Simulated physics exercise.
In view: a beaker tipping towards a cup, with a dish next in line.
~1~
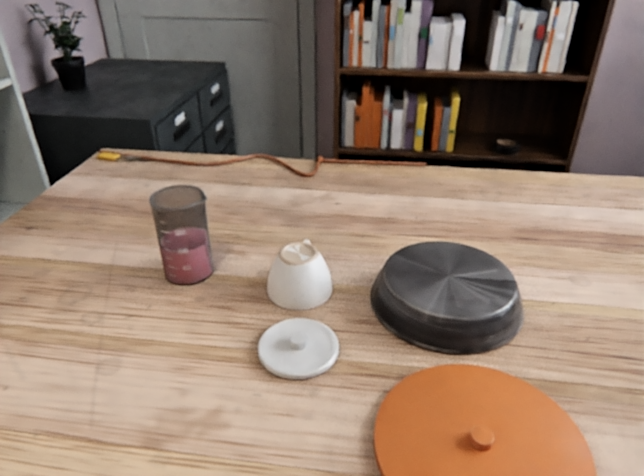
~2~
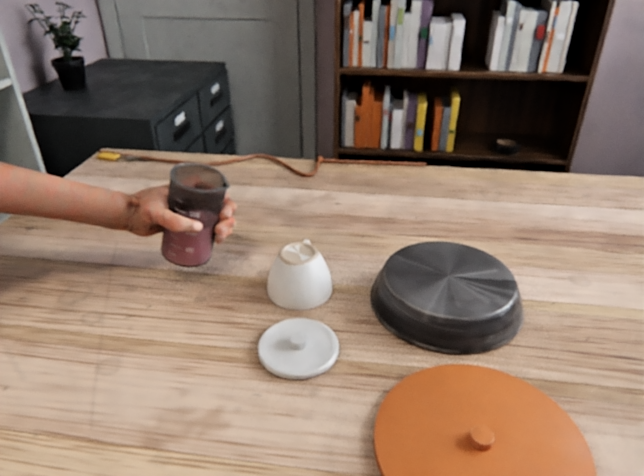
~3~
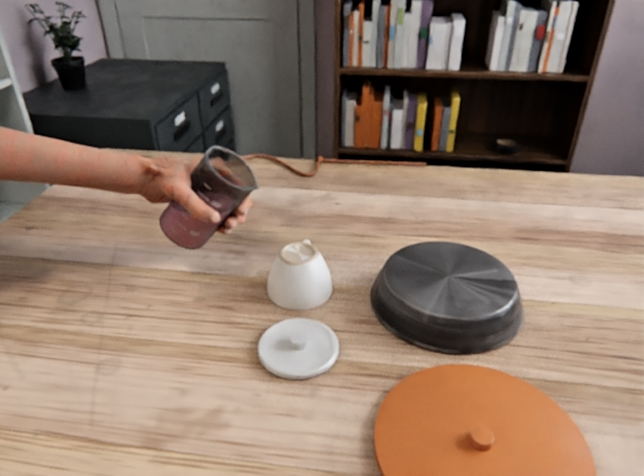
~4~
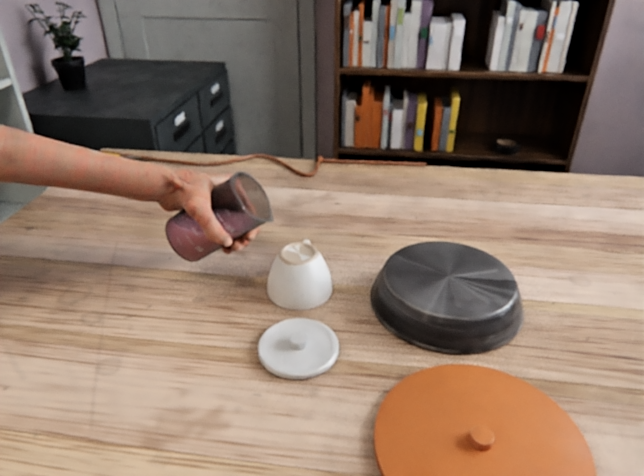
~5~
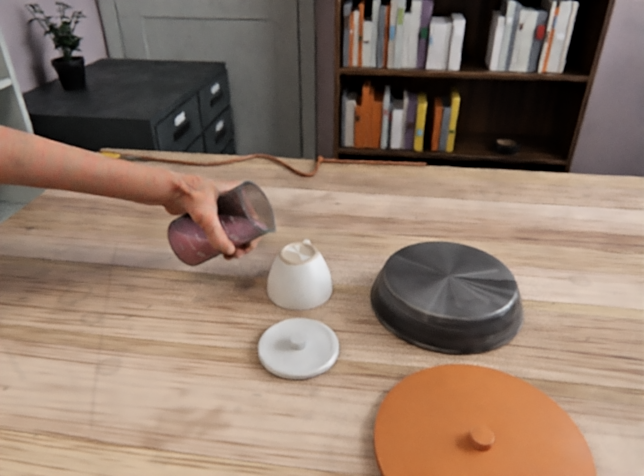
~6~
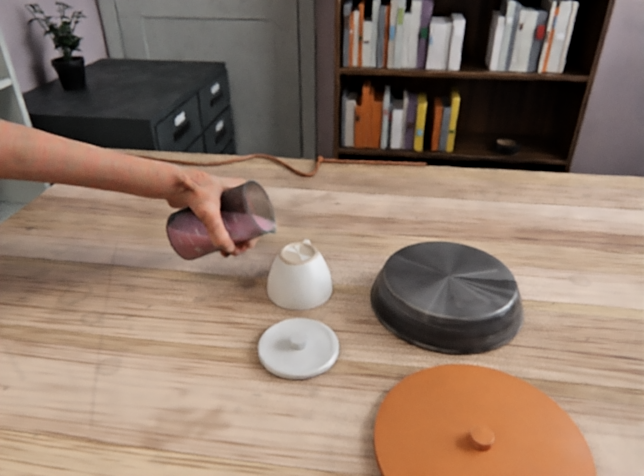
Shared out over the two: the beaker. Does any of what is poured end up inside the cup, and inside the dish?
Result: The cup shuts it out. The dish shuts it out.
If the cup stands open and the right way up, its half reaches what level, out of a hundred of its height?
About 50 per cent.
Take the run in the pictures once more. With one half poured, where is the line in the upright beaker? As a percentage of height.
Around 20 percent.
Soon after, it runs off the upturned base of the cup.
Later, it runs off the upturned base of the dish.
In the end, the cup is empty, in a puddle; the dish is empty, in a puddle.
